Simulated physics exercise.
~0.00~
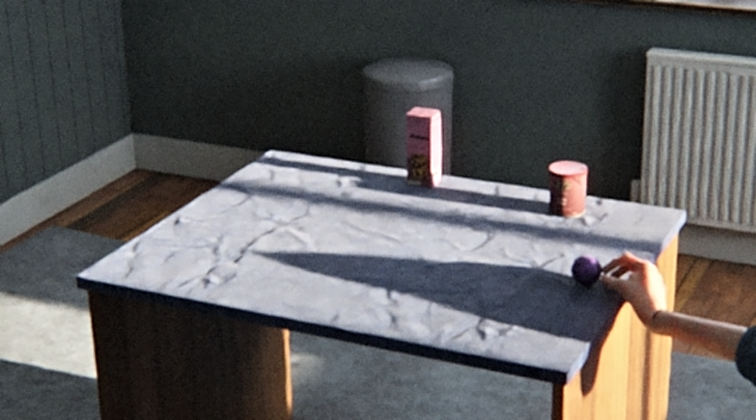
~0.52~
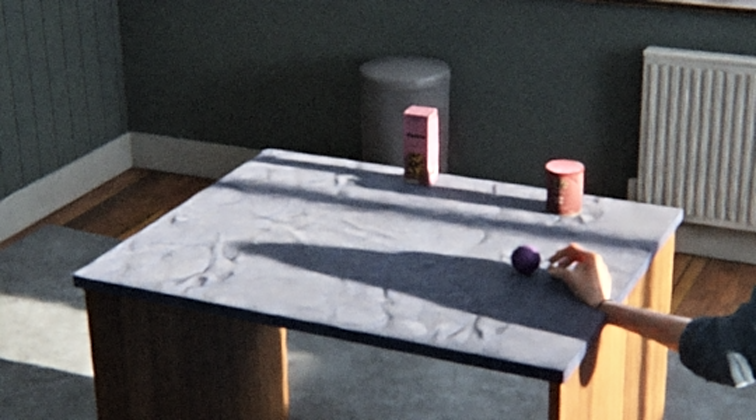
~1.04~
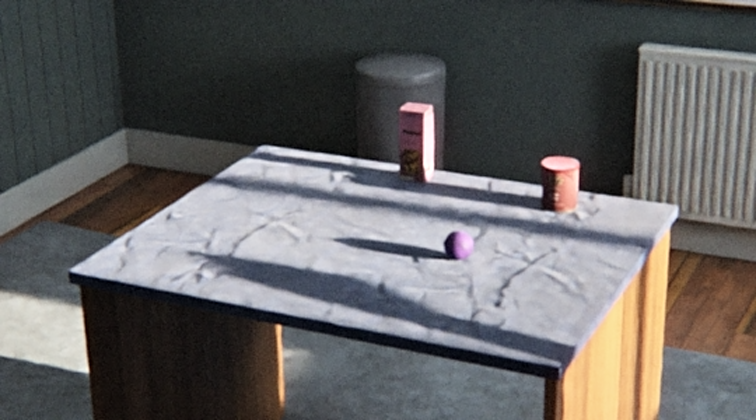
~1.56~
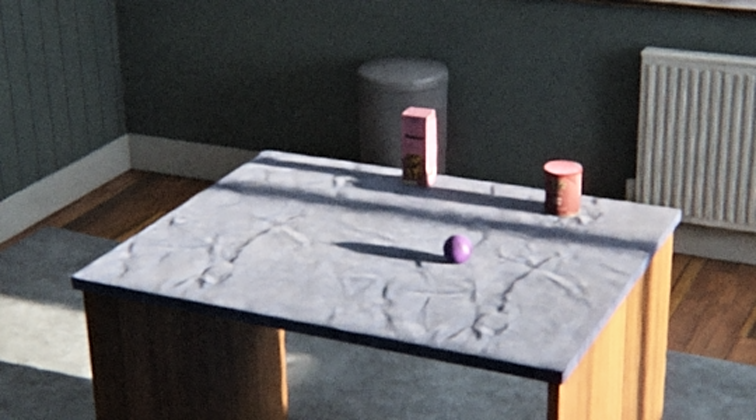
A purple ball sits near the right edge of a grey, crease-marked tabletop with wooden sides, seen from slightly above in a dark-walled room by a gently swaying camera. A pink carton stands near the back edge, with a red tin to its right, a grey bin behind, and a white radiator at the far right. A hand reaching in from the right shoves the ball left, then lets go and draws back. The ball travels further left into the sunlight as the hand leaves view. It comes to rest on the table, while the carton and tin stay in place.
